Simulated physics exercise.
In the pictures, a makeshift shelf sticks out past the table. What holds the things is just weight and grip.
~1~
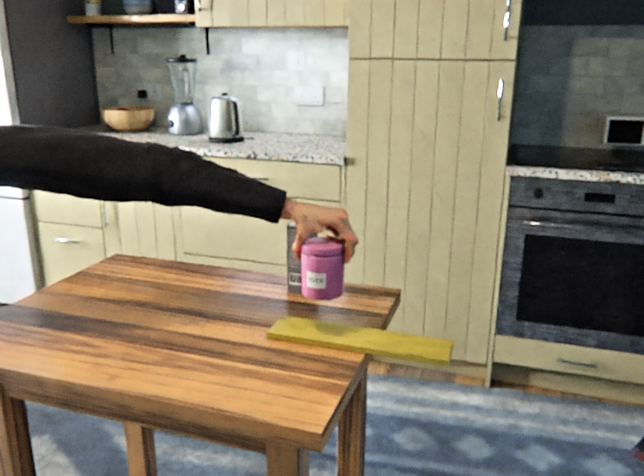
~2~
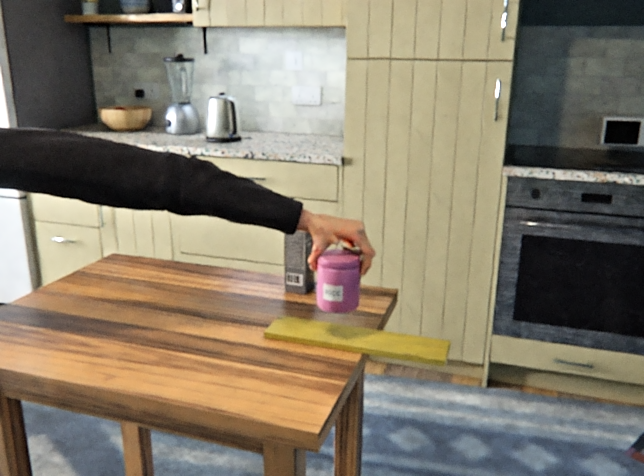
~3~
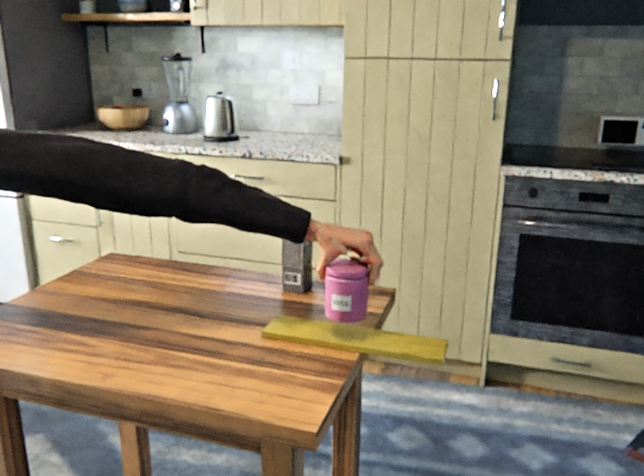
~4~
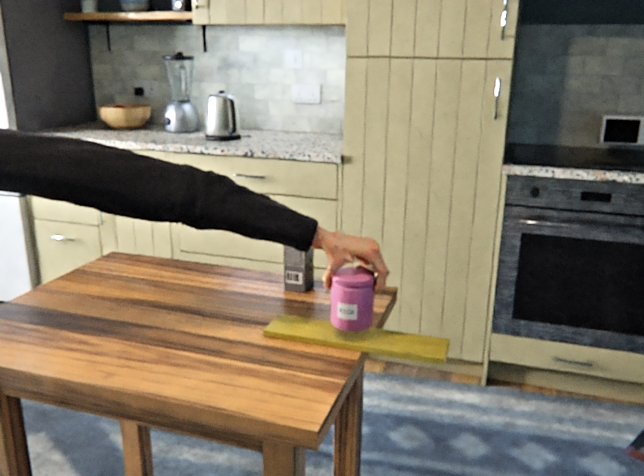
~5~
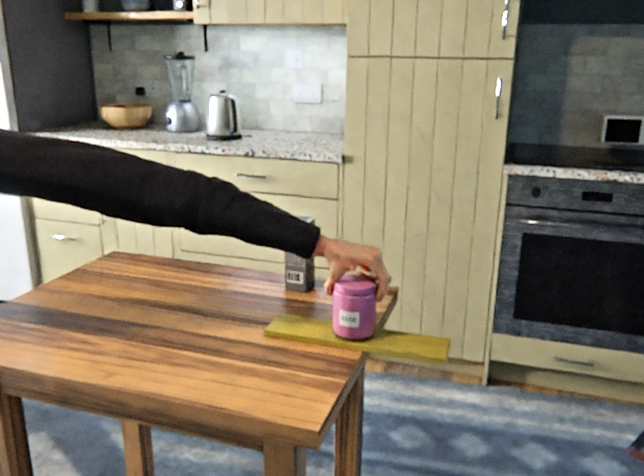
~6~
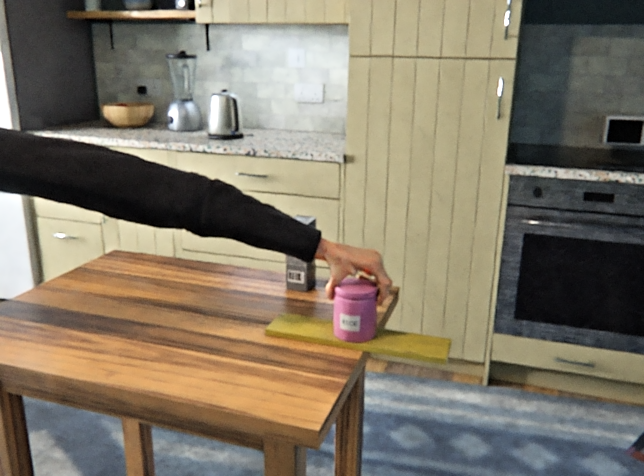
A pink jar, gripped from above by a hand on a black-sleeved arm reaching in from the left, moves a short way right and down until it rests, still held, on a yellow-green board. The board lies across the right edge of a striped wooden table, with a small grey carton behind it. The nearly still camera looks slightly down across a kitchen with pale green cupboards, a dark oven and a blue rug.
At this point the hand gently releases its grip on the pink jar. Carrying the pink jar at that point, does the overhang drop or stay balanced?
Sits tight.
Then, 0.20 s later than the last frame, all is still.
Then, 0.60 s later than the last frame, pink jar resting near (355, 310).
When it is over, all 3 as before. End places, in pixels of the last picture, pink jar near (355, 310). The plank stays on the table.
